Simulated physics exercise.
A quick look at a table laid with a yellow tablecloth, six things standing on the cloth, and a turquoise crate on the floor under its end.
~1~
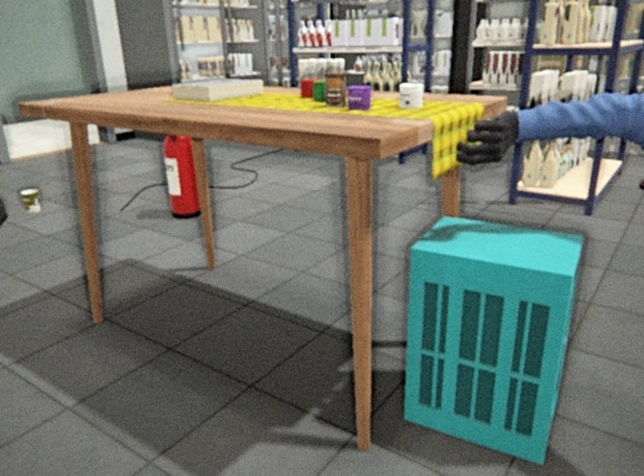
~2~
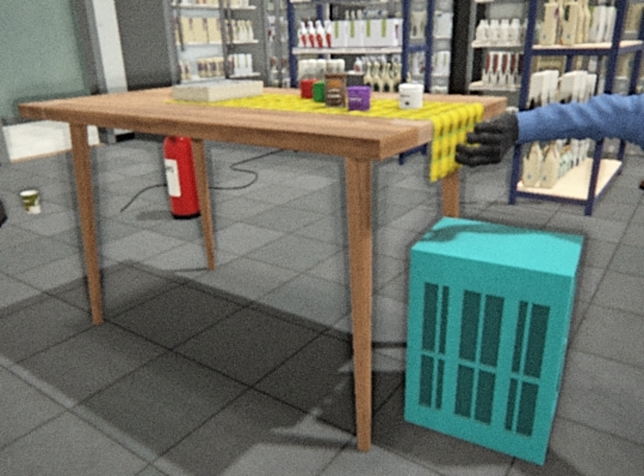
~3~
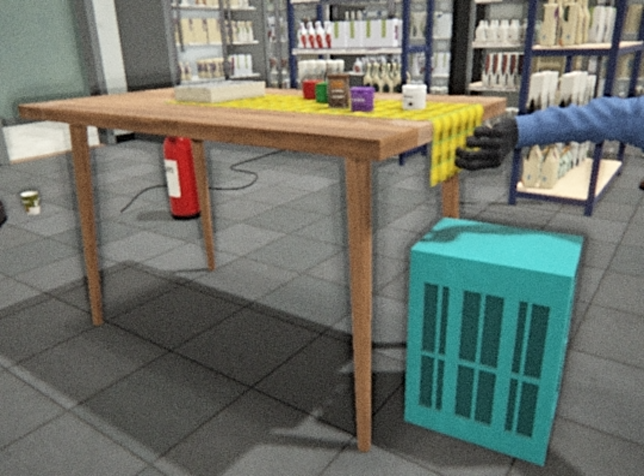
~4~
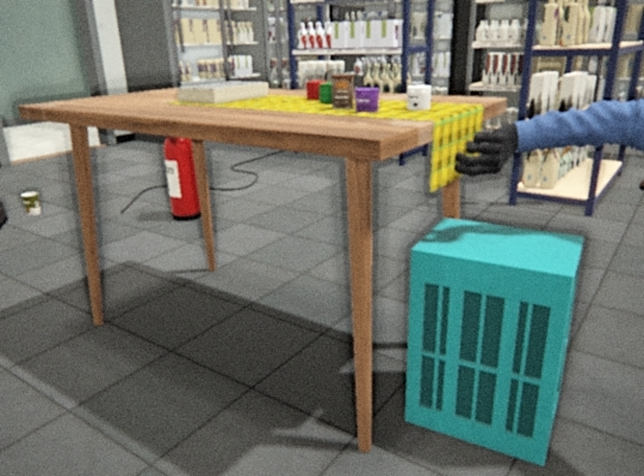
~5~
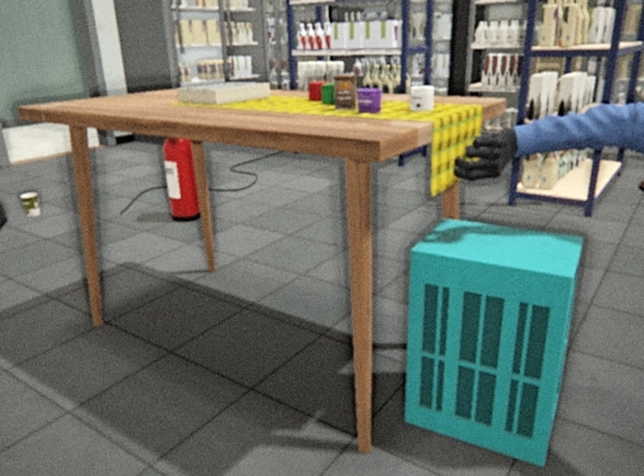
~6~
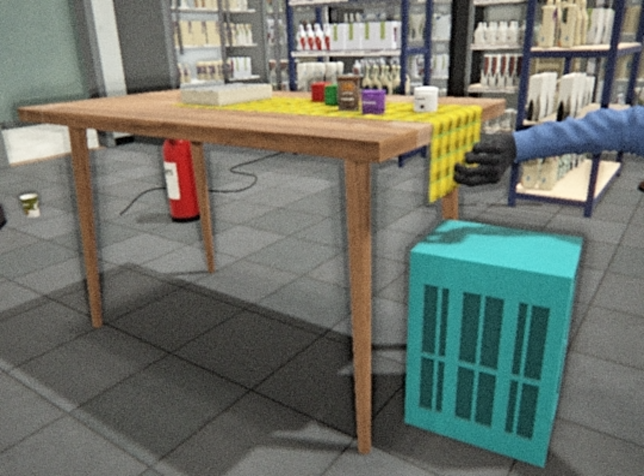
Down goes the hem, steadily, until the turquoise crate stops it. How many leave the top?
The count of fallen things is one.
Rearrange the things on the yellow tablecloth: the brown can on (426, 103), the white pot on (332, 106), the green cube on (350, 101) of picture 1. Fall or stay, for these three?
The brown can comes down; the white pot stays on; the green cube survives.
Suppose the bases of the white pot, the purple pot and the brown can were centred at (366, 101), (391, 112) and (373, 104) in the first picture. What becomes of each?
The white pot remains up; the purple pot comes down; the brown can keeps its place on top.
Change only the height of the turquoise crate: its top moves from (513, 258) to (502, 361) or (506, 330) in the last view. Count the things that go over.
The count: 4 and 3.
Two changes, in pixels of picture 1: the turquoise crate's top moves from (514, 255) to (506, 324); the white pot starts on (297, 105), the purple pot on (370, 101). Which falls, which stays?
The white pot stays on; the purple pot falls.
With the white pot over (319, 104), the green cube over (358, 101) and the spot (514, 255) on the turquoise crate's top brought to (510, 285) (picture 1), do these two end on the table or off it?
The white pot stays on; the green cube stays on.
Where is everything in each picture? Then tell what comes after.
The first picture shows hem (431, 181); white pot (411, 85); purple pot (359, 87); brown can (335, 73); green cube (325, 81); red cube (311, 80); top of the crate (514, 255).
The second picture shows hem (430, 182); white pot (411, 86).
The third picture shows hem (430, 187); purple pot (362, 88).
The fourth picture shows hem (430, 192); brown can (342, 75); top of the crate (514, 256).
The fifth picture shows hem (432, 197); green cube (334, 84).
The sixth picture shows hem (429, 203); white pot (426, 88); purple pot (374, 91); brown can (348, 77); green cube (337, 85); red cube (322, 84).
A little later, hem near (455, 201); all still up.
Next, hem near (455, 222); all still up.
Later still, hem on the crate; white pot gone.
When it is over, hem on the crate; white pot gone. It carries off one.
